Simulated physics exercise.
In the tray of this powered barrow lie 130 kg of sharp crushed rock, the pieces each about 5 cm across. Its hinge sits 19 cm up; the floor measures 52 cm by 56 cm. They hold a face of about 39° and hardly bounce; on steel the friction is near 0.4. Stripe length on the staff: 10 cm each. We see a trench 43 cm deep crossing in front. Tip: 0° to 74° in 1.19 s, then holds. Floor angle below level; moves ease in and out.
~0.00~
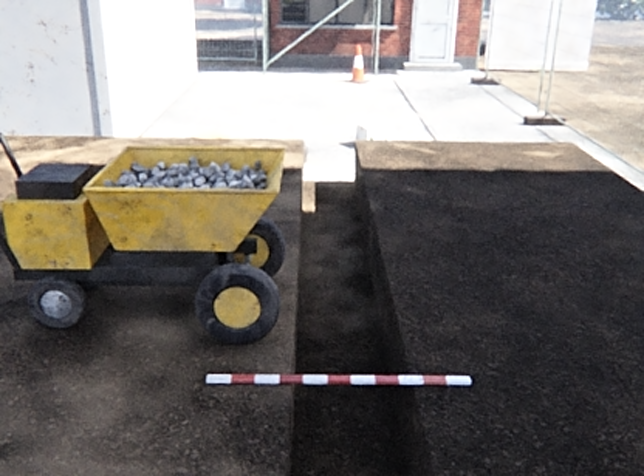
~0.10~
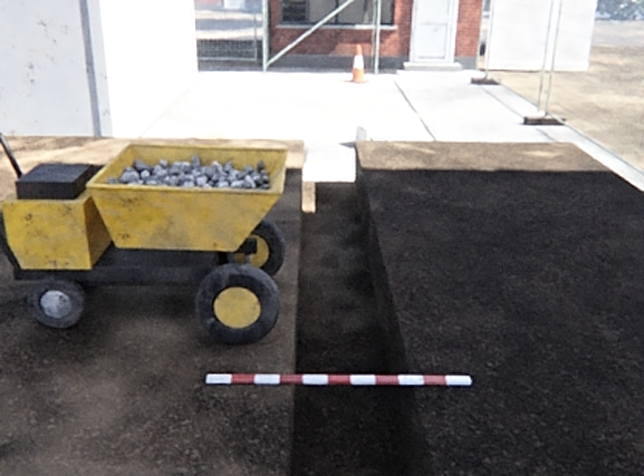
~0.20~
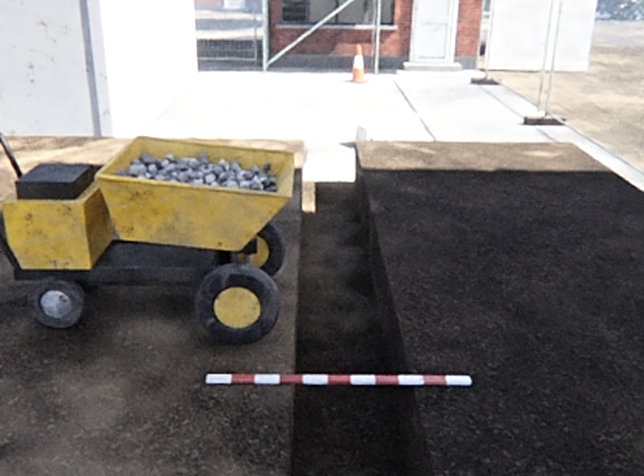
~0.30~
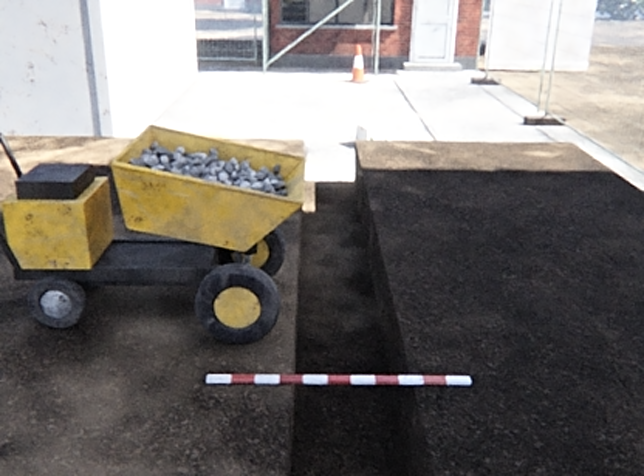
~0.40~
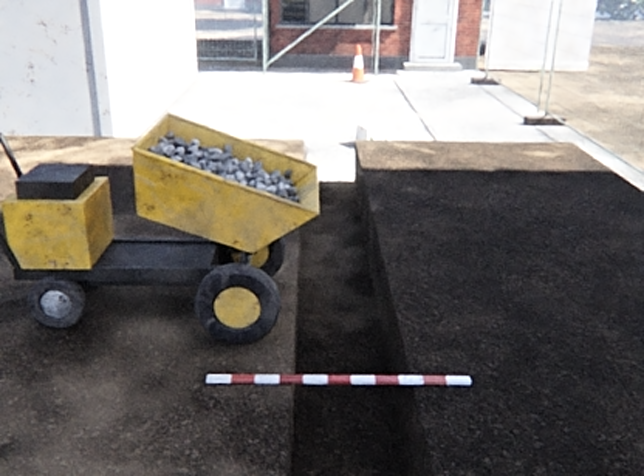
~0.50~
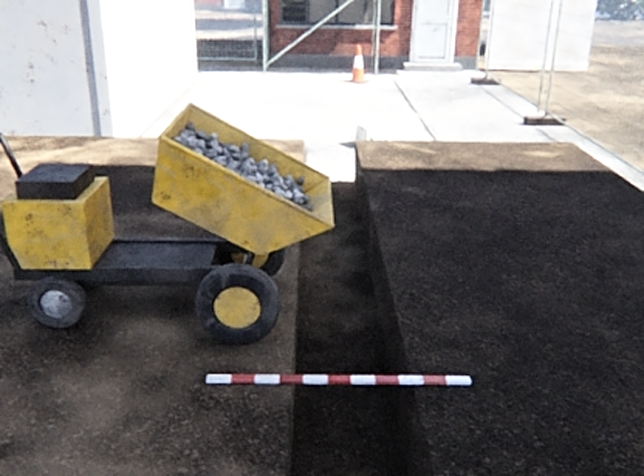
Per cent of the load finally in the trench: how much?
Approx. 66 %.
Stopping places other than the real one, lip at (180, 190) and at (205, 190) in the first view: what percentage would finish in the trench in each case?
From the first place around 85 per cent, from the other around 90.
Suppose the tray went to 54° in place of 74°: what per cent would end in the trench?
The trench would hold about 5% of it.
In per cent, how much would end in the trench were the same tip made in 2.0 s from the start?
Close to 75 per cent then.
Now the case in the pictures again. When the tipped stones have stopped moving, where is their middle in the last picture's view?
Their middle ends up near (377, 365).
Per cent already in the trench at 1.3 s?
Close to 15 per cent has got there by then.
After 0.9 s the floor is at 62°; 100 % in the tray; the foremost stones are at (357, 262).
After 1.3 s the floor is at 74°; 76 % in the tray, 15 % in the trench, 10 % past the trench; the foremost stones are at (439, 316).
After 1.6 s the floor is at 74°; 42 % in the tray, 33 % in the trench, 25 % past the trench; the foremost stones are at (515, 327).
After 3.6 s the floor is at 74°; 9 % in the tray, 66 % in the trench, 24 % past the trench; the foremost stones are at (527, 317).
